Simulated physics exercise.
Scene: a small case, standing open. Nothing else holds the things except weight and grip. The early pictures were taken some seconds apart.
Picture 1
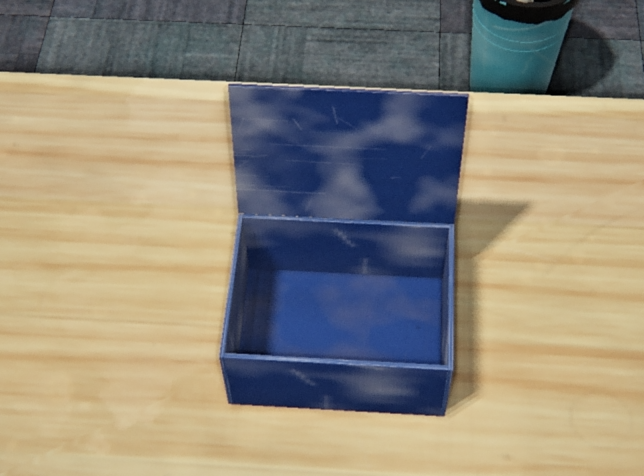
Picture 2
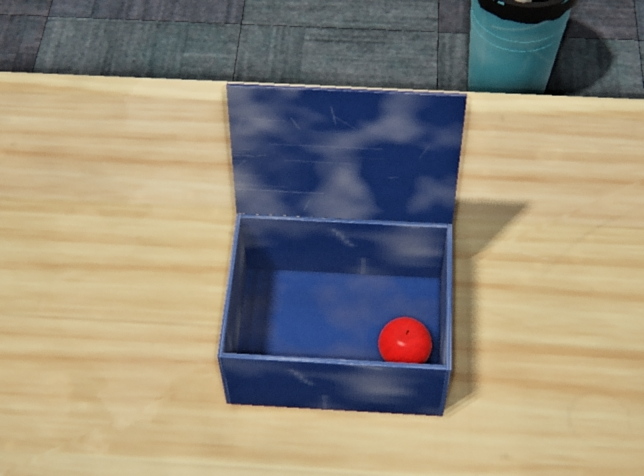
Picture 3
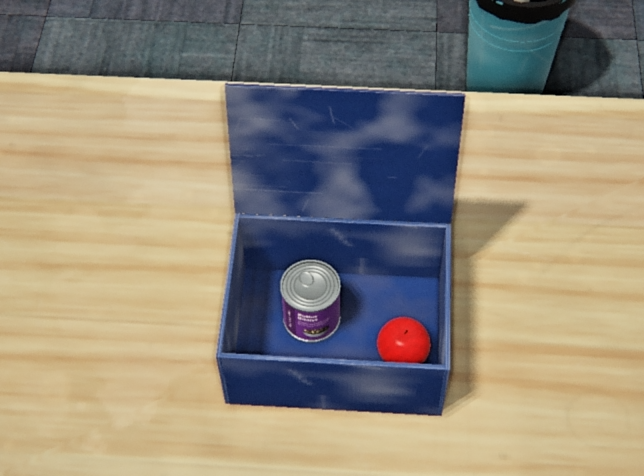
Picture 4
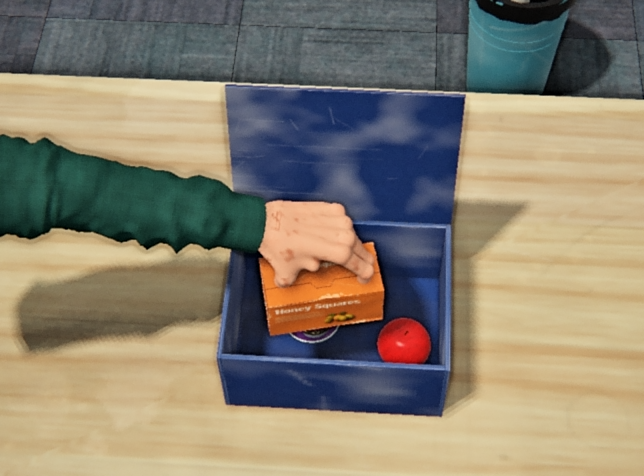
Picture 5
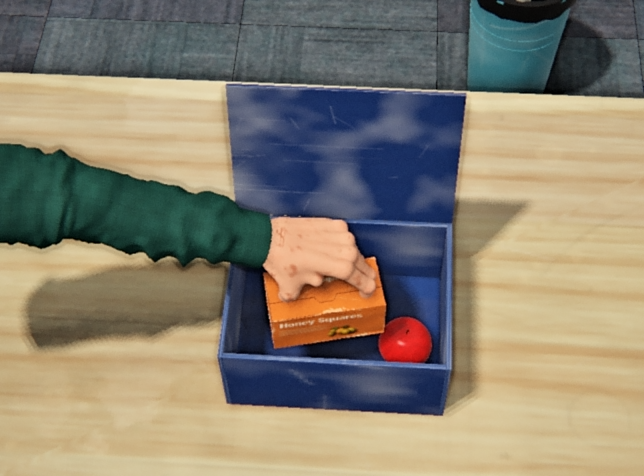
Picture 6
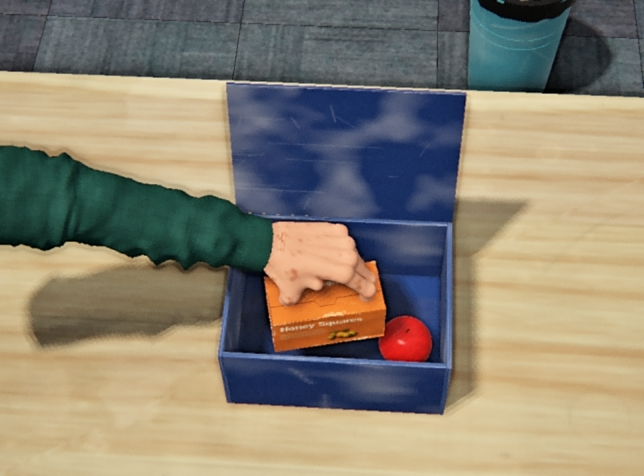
A hand lowers an orange carton into an open blue box beside a red ball.
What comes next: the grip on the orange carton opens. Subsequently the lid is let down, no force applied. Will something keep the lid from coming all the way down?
My guess is the lid ends up seated.
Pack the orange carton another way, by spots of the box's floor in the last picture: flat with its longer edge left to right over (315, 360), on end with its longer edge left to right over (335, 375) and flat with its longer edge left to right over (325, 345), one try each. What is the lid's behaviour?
Case one, the lid lies closed; case two, it is kept from closing; case three, it lies closed.
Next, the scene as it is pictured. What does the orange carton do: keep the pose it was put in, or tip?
By the end it has leaned over.
Then, 1.20 s on from there, lid 88° above the rim; orange carton on its side near (289, 353).
Then, 1.80 s on from there, lid 27° above the rim; orange carton on its side near (289, 353).
In the end, lid shut; toppled in the box, orange carton; the other 2 unmoved. At the end, from the last picture's camera, orange carton near (289, 353).
